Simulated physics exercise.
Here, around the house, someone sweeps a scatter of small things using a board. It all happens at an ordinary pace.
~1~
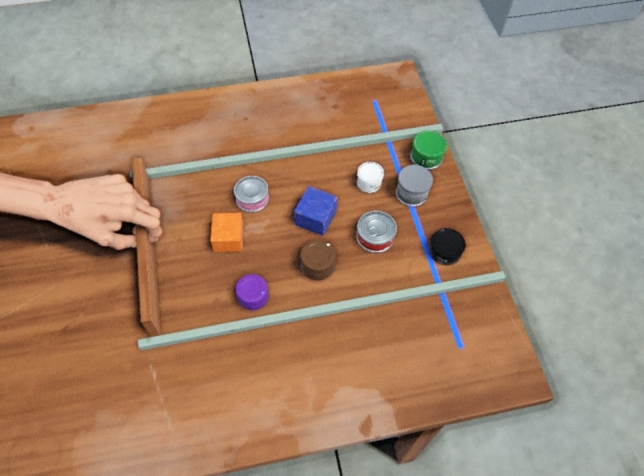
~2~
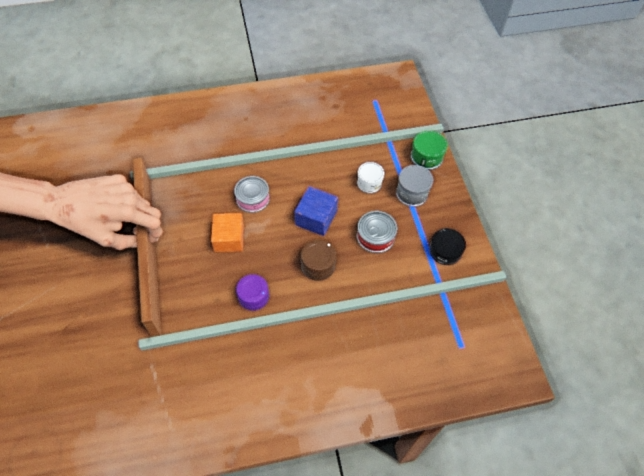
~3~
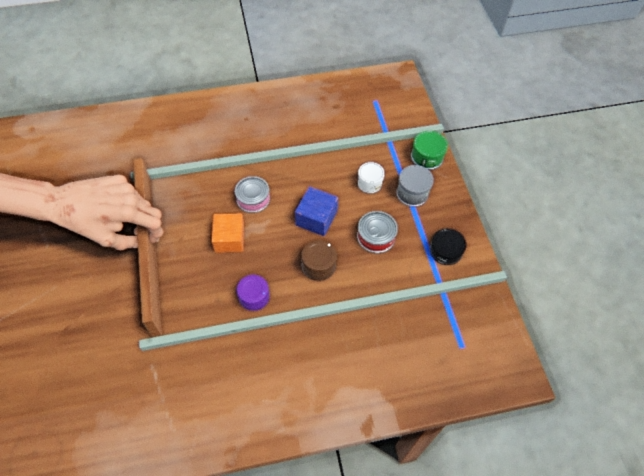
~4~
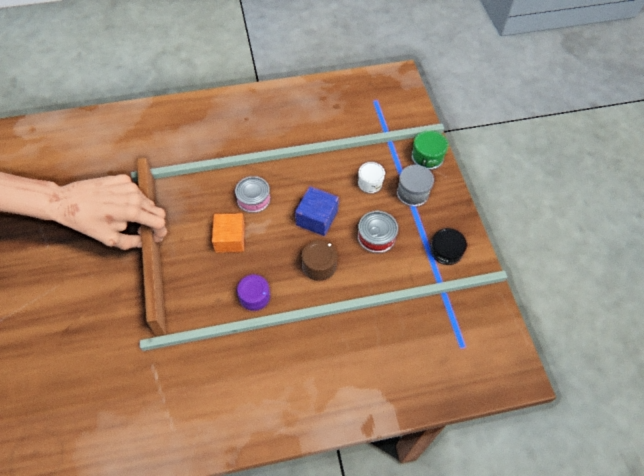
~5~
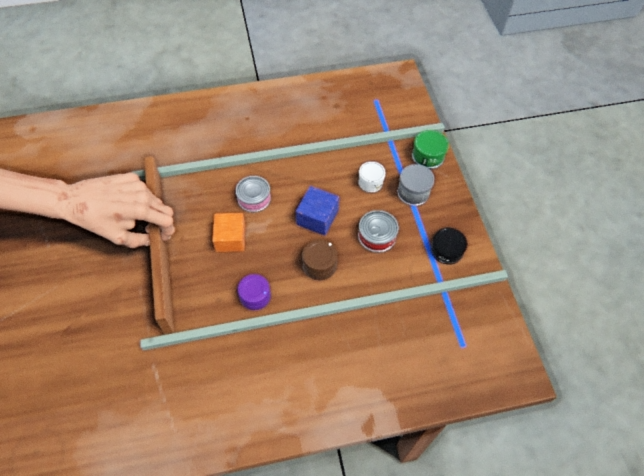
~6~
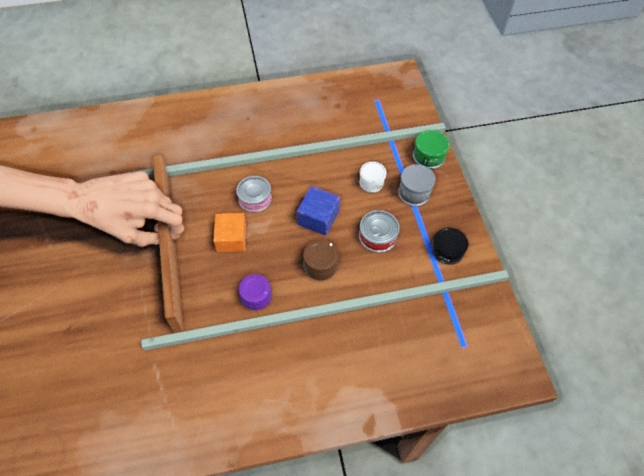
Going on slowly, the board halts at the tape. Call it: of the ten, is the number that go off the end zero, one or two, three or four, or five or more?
One or two go off.
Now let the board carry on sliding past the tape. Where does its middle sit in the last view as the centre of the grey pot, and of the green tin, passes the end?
Middle approx. at (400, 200), then approx. at (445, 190).
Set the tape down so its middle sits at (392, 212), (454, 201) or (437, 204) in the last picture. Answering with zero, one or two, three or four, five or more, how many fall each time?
In order: None at all, five or over, more than four.
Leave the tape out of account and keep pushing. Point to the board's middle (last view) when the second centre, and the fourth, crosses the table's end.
Near (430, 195) first, near (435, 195) second.
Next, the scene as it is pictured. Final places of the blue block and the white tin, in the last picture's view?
The first one ends at (453, 184), the second at (446, 163).
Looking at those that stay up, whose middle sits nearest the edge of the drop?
That would be the green tin, which ends nearest.
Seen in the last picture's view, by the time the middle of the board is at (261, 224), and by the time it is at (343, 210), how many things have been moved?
I count 3 first and 7 after.
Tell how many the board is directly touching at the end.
At rest, 4 are in contact.
Soon after, none off yet; green tin at rest near (431, 150); black tub at rest near (450, 246); grey pot at rest near (416, 186).
Then, none off yet; green tin at rest near (431, 150); black tub at rest near (450, 246); grey pot moved about its own width near (443, 181).
By the end, the number that fall off is one or two; fallen, grey pot.
